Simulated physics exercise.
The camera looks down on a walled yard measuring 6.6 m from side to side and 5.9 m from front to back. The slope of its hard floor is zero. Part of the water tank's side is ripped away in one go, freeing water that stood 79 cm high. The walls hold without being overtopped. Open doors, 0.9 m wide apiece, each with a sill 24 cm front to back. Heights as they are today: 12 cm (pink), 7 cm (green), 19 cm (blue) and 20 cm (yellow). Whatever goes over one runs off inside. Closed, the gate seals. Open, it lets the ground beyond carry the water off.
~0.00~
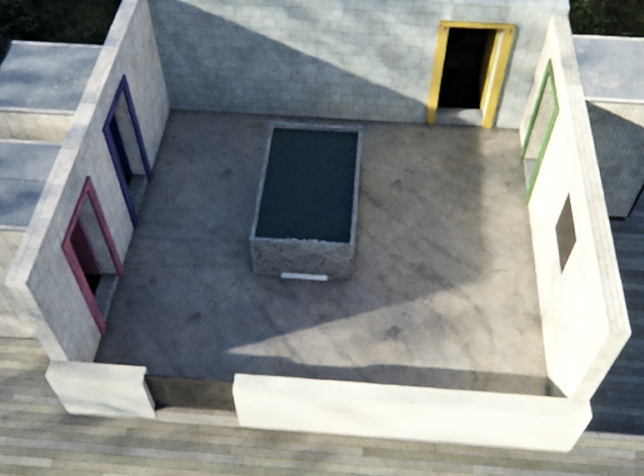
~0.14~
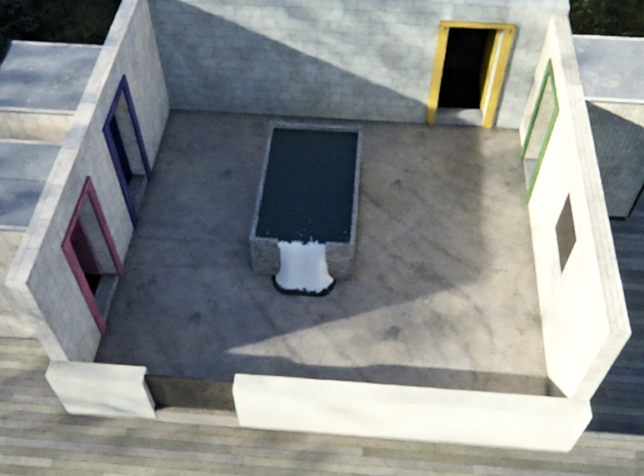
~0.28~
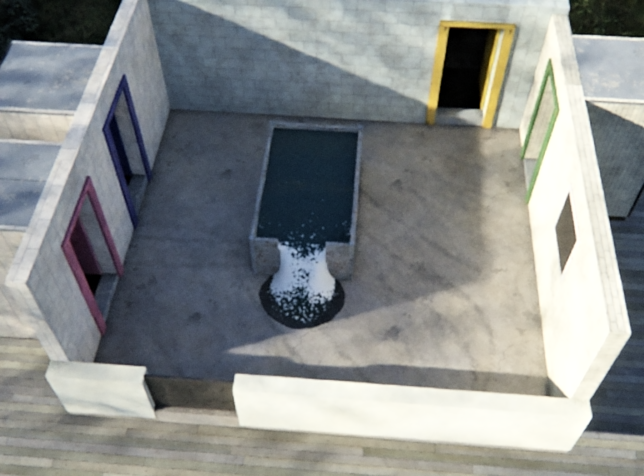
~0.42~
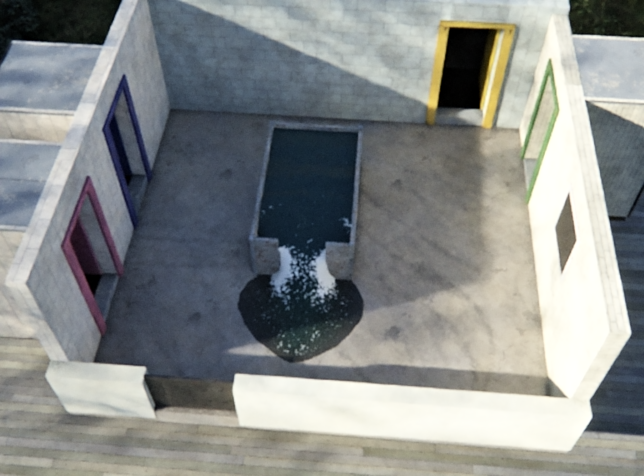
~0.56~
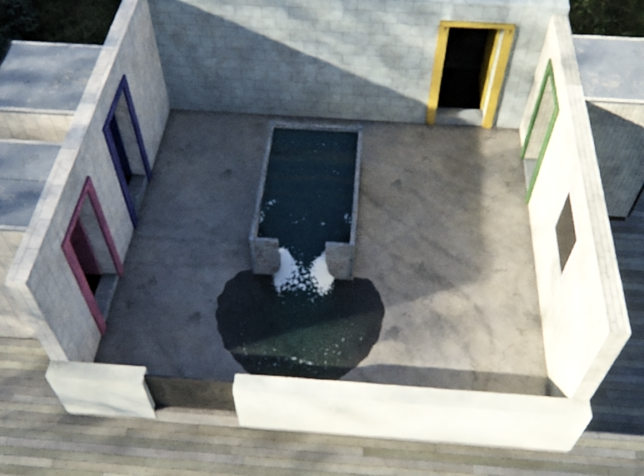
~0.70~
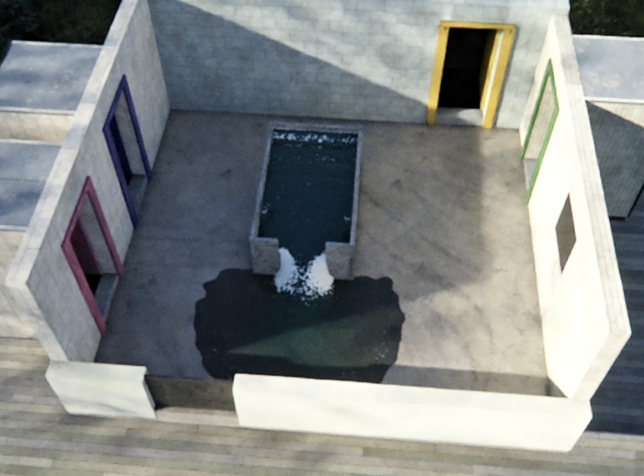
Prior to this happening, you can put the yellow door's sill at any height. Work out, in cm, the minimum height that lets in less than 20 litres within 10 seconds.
I would say 7.5 cm.
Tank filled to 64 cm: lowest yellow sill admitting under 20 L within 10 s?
You'd need a step of close to 5.0 cm.
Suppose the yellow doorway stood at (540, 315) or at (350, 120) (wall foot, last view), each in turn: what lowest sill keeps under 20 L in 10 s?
In turn: About 8.5 cm, about 9.0 cm.
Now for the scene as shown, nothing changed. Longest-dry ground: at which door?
Yellow.
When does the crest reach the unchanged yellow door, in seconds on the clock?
The level tops out around 6.0 s.
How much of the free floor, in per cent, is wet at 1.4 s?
I'd say near 25 percent.
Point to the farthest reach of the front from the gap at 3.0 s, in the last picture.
At about (546, 425).
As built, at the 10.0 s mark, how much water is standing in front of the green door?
Lab note: Depth approx. 5.5 cm.
After 1.4 s water covers 25 % of the floor, deepest (47 cm) near (302, 279); it has not reached the yellow door.
After 3.0 s water covers 40 % of the floor, deepest (31 cm) near (98, 390); it has not reached the yellow door.
After 10.0 s water covers 100 % of the floor, deepest (14 cm) near (317, 156); 11 cm at the yellow door, 0 litres in over its 20 cm sill.
At the yellow door as built, the water arrived by 4.9 s and peaked near 11 cm at 5.8 s.
With a sill of 6.5 cm, 37 litres would have come in within the 10 s; with 8.5 cm, 11 litres. So under 20 litres takes about 7.5 cm.
